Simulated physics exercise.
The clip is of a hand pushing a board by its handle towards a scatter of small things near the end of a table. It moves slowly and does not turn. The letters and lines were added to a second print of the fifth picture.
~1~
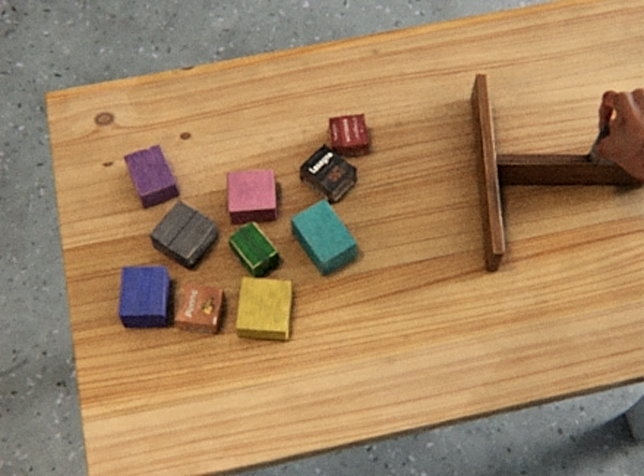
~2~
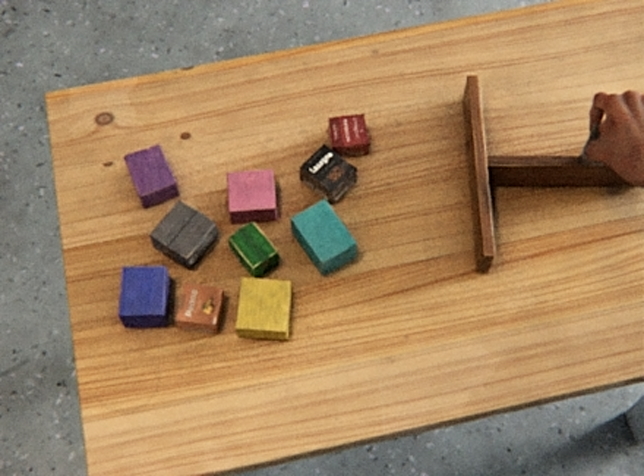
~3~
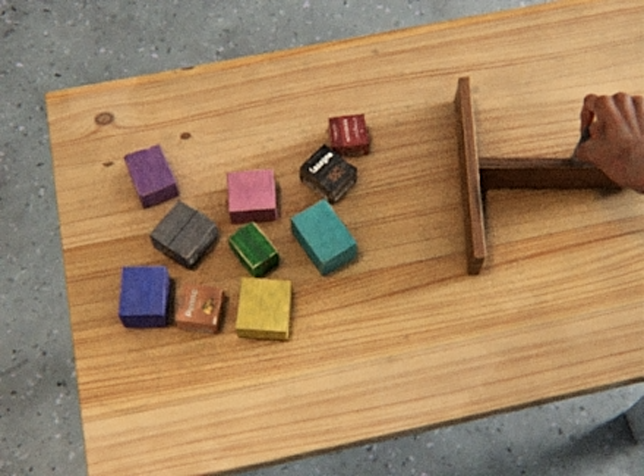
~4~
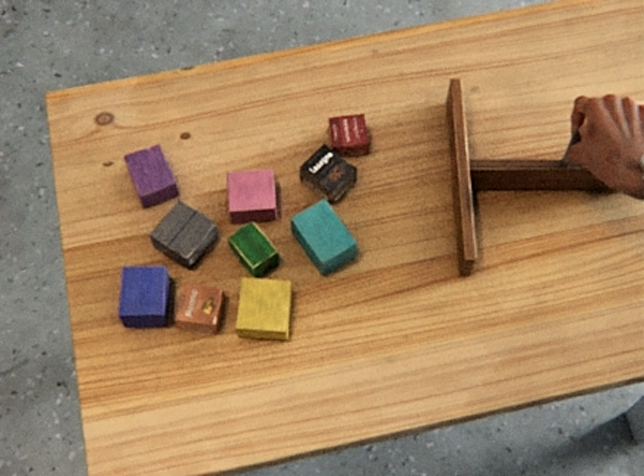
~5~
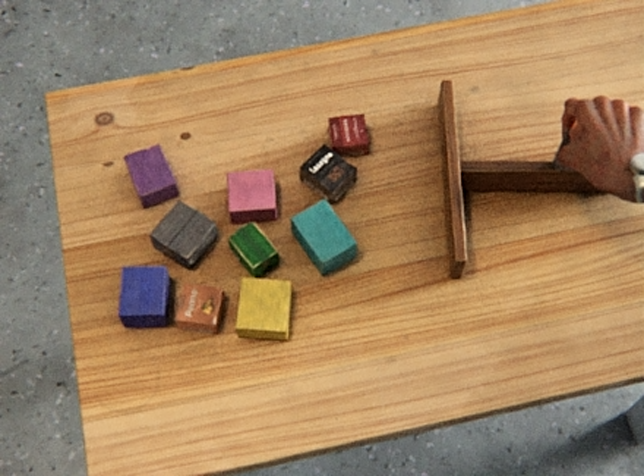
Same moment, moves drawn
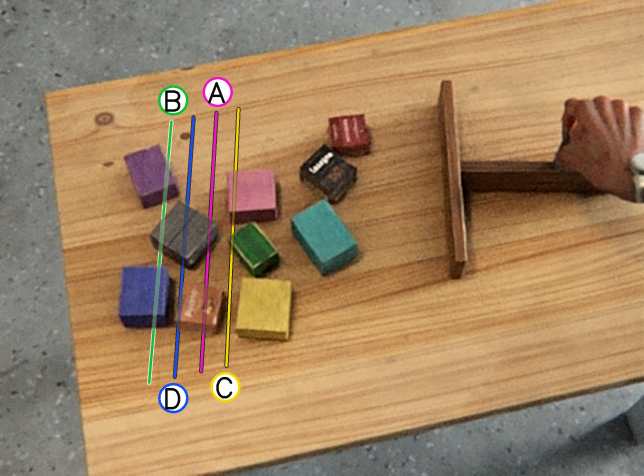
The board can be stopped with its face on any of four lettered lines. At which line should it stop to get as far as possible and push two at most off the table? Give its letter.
Line B.
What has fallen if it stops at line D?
The blue block.
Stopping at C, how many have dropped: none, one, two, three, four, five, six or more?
By then, none.
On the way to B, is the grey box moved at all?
By then, yes.
On the marked copy, A at (209, 233); B at (161, 243); C at (233, 228); D at (185, 238).
Following B. Soon after the start, board (350, 186); red box (324, 139); black packet (314, 178).
Later, board (245, 207); blue block (124, 298); grey box (139, 244).
In the end, board (160, 223); blue block over the edge; grey box over the edge; two fallen.
As for the rest, A is within the limit but short; C is within the limit but short; D is within the limit but short.
